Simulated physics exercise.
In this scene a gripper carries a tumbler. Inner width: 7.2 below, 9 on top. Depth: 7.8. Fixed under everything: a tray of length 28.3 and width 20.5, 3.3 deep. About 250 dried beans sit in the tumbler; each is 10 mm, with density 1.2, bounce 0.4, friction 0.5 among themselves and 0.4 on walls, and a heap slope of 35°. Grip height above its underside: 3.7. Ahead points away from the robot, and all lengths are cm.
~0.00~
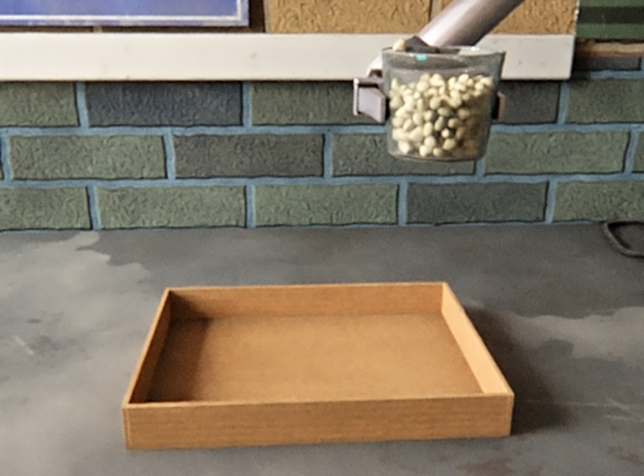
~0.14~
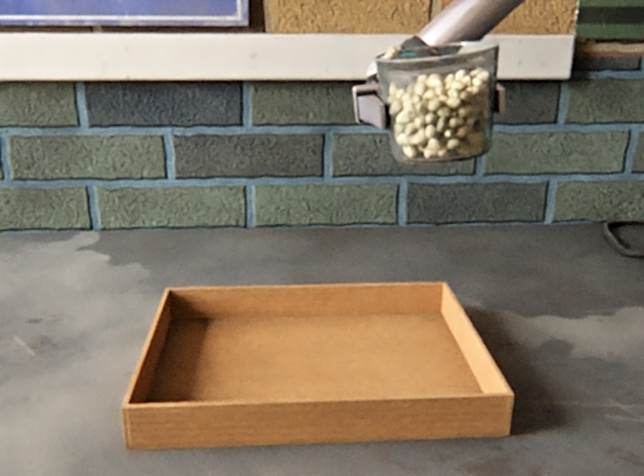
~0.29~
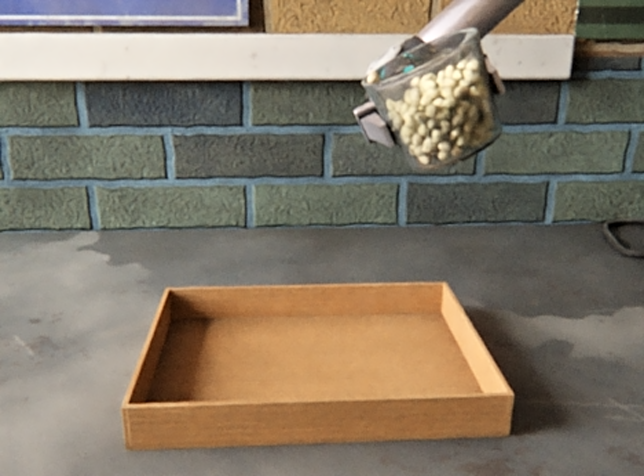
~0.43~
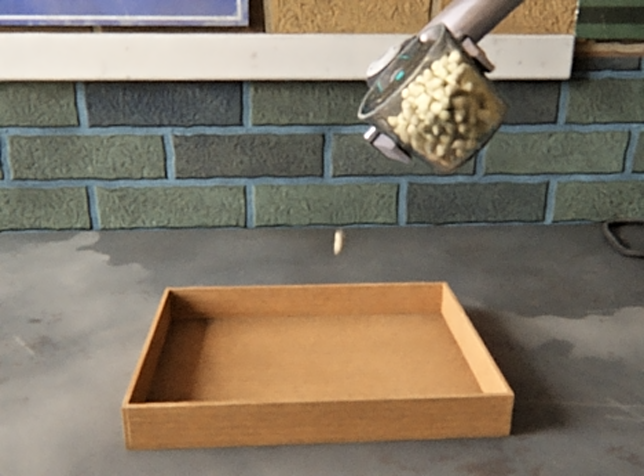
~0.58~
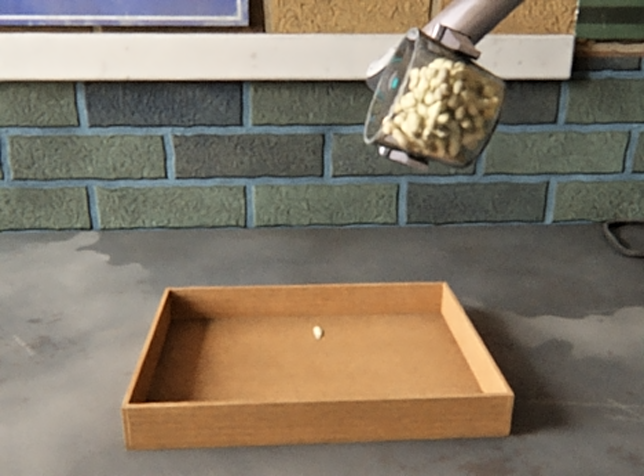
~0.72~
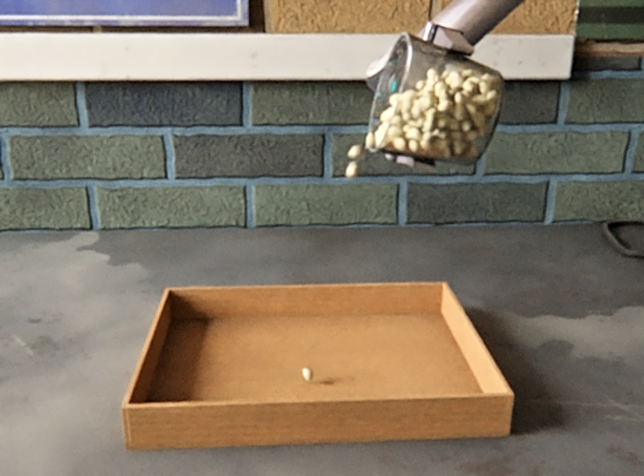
Above a shallow wooden tray, a gripper tilts a clear tumbler, releasing a few pale beans.
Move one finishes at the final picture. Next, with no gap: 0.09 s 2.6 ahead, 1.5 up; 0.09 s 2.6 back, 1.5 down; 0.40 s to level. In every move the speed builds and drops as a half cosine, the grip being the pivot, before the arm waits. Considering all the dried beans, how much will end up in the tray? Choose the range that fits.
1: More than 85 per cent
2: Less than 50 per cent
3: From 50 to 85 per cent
Answer: 3.
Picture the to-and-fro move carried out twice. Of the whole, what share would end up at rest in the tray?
Then roughly 75 percent.
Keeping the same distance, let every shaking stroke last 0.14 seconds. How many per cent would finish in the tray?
In that case some 20 per cent.
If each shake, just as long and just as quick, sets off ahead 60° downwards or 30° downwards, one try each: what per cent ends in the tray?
About 10 and 20 per cent.
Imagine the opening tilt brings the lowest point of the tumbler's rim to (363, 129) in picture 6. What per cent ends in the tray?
About 30 %.
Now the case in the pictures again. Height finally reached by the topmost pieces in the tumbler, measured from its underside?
About 5.0 cm.
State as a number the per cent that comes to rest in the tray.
Estimate: Near 60 %.
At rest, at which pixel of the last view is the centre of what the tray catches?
Roughly at (259, 358) in the last picture.
By 0.95 s, tilted 72° forward, highest piece 24 above the table; 120 in the tumbler, 4 in the tray, 122 in flight or on a rim.
By 1.18 s, tilted 15° forward, highest piece 27 above the table; 146 in the tray, 100 in the tumbler.
By 1.50 s, level, highest piece 25 above the table; 146 in the tray, 100 in the tumbler.
By 2.55 s, level, highest piece 25 above the table; 146 in the tray, 100 in the tumbler.
Final count, 146 in the tray, 100 in the tumbler. That is 59 % in the tray.
